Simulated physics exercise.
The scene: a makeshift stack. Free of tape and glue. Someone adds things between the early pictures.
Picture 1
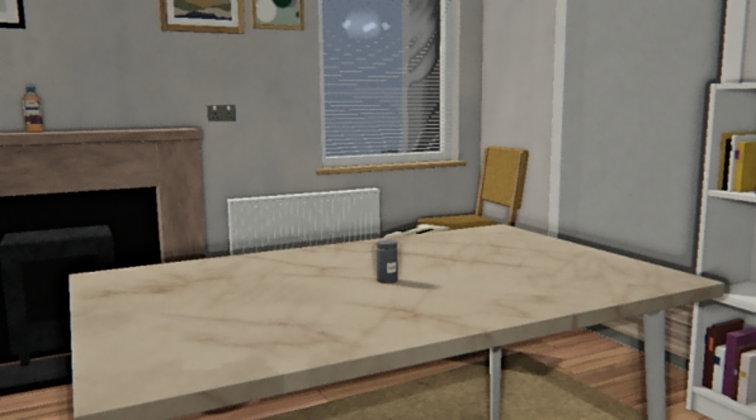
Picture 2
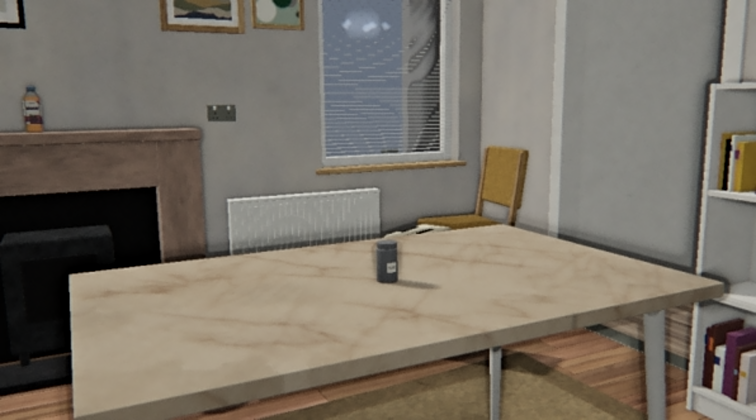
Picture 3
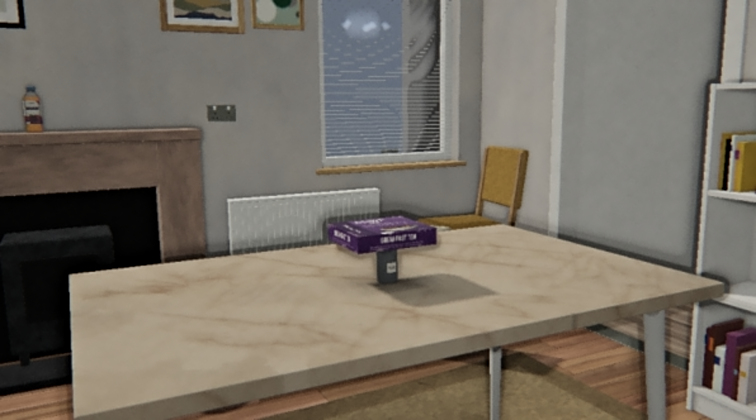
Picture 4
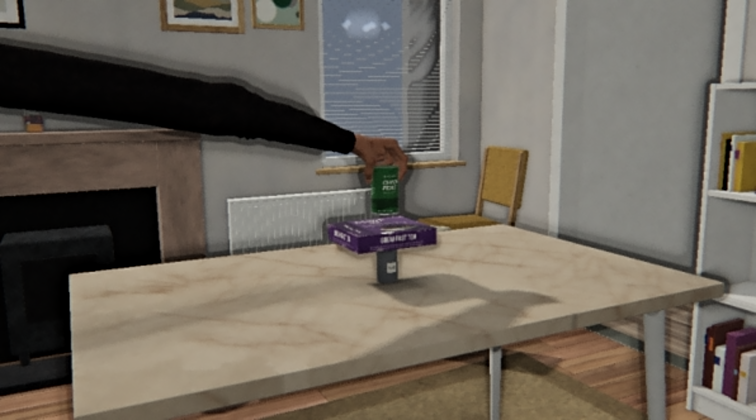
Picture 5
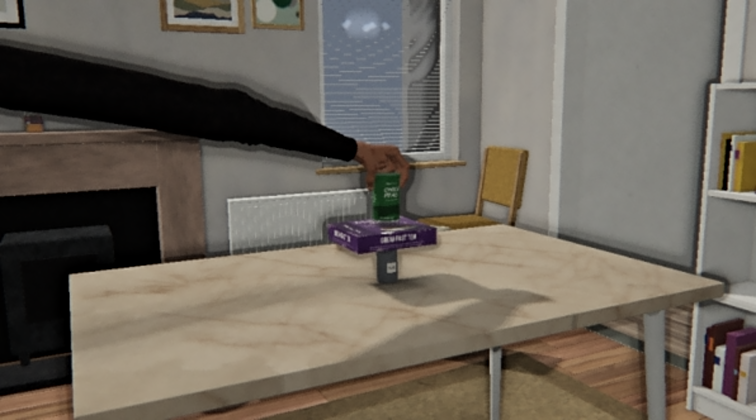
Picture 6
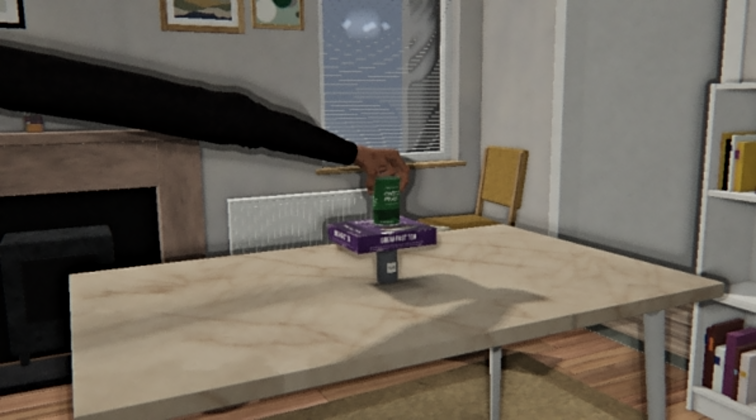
Purple box appearing atop a small grey shaker on a table, then a hand lowering a green tin onto the box.
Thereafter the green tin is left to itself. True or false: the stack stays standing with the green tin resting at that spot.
True.
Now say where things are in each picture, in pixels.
In the first picture, the last thing is not in view yet; grey shaker (387, 262).
In the second picture, the last thing is not in view yet; grey shaker (387, 262).
In the third picture, the last thing is not in view yet; grey shaker (387, 262).
In the fourth picture, on its way; green tin (385, 190); grey shaker (387, 262).
In the fifth picture, on its way; green tin (386, 197); grey shaker (387, 262).
In the sixth picture, in place under the hand; green tin (386, 201); grey shaker (387, 262).
Then, 0.20 s later than the last frame, all is still.
Then, 0.40 s later than the last frame, green tin resting near (386, 201).
When it is over, all 3 as before. End places, in pixels of the last picture, green tin near (386, 201). The stack stays up.
